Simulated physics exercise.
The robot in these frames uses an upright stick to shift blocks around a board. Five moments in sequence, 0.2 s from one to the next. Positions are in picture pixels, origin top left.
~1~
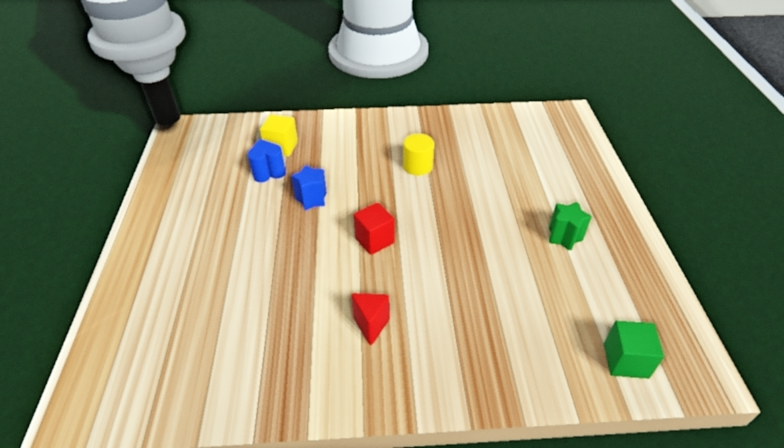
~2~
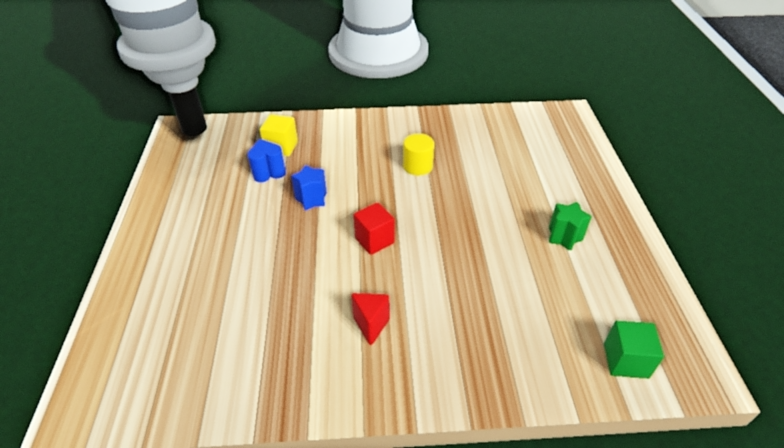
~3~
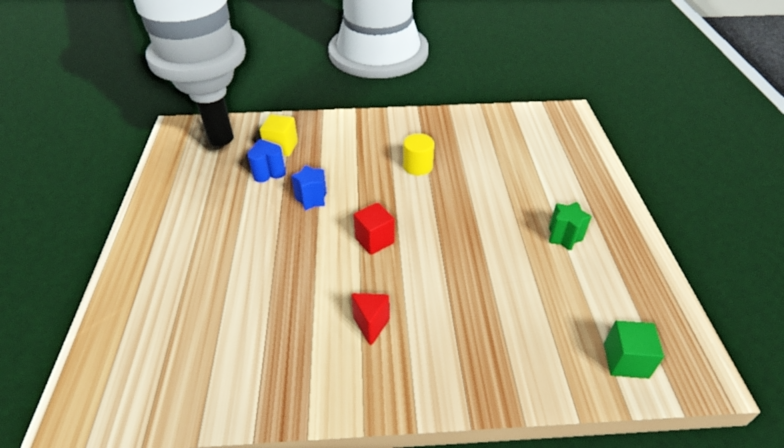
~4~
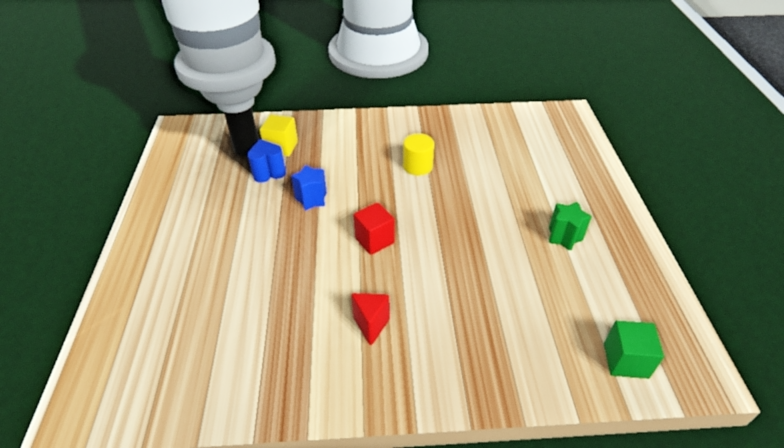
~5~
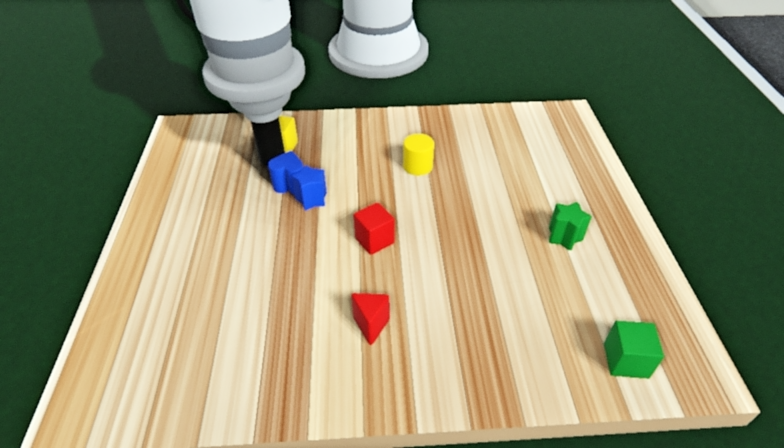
The clip shows a robot arm with a black stick moving rightward from the upper left corner of a striped wooden board, then nudging a blue block slightly toward another blue block while the remaining colored blocks stay still.
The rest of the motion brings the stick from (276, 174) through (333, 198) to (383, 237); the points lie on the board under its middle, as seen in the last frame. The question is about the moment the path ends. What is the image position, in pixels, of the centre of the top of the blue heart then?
It will likely be found at (404, 228).
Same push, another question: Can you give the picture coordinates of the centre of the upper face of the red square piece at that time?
It should be at about (414, 251).
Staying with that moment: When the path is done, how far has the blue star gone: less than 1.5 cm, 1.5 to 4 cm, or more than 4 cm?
Result: Over 4 cm.
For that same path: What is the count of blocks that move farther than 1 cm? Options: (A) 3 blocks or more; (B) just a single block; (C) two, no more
My pick is A.
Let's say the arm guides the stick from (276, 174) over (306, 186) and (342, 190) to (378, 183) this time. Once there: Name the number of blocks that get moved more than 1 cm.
The push moves two blocks more than 1 cm.
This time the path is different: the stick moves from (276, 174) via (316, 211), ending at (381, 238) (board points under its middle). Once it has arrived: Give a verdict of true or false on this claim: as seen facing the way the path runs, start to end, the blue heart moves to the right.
Verdict: False.
On the path given first. One third of the way, stick (312, 175); blue heart (325, 180), turned 15° clockwise; blue star (340, 198), turned 25° clockwise.
Two thirds of the way, stick (349, 195); blue heart (362, 203), turned 25° clockwise; blue star (358, 224), turned 75° clockwise; red square piece (390, 233), turned 40° anticlockwise.
At the end, stick (383, 222); yellow square piece still; blue heart (404, 228); blue star (368, 240), turned 165° clockwise; red square piece (414, 251), turned 30° clockwise.
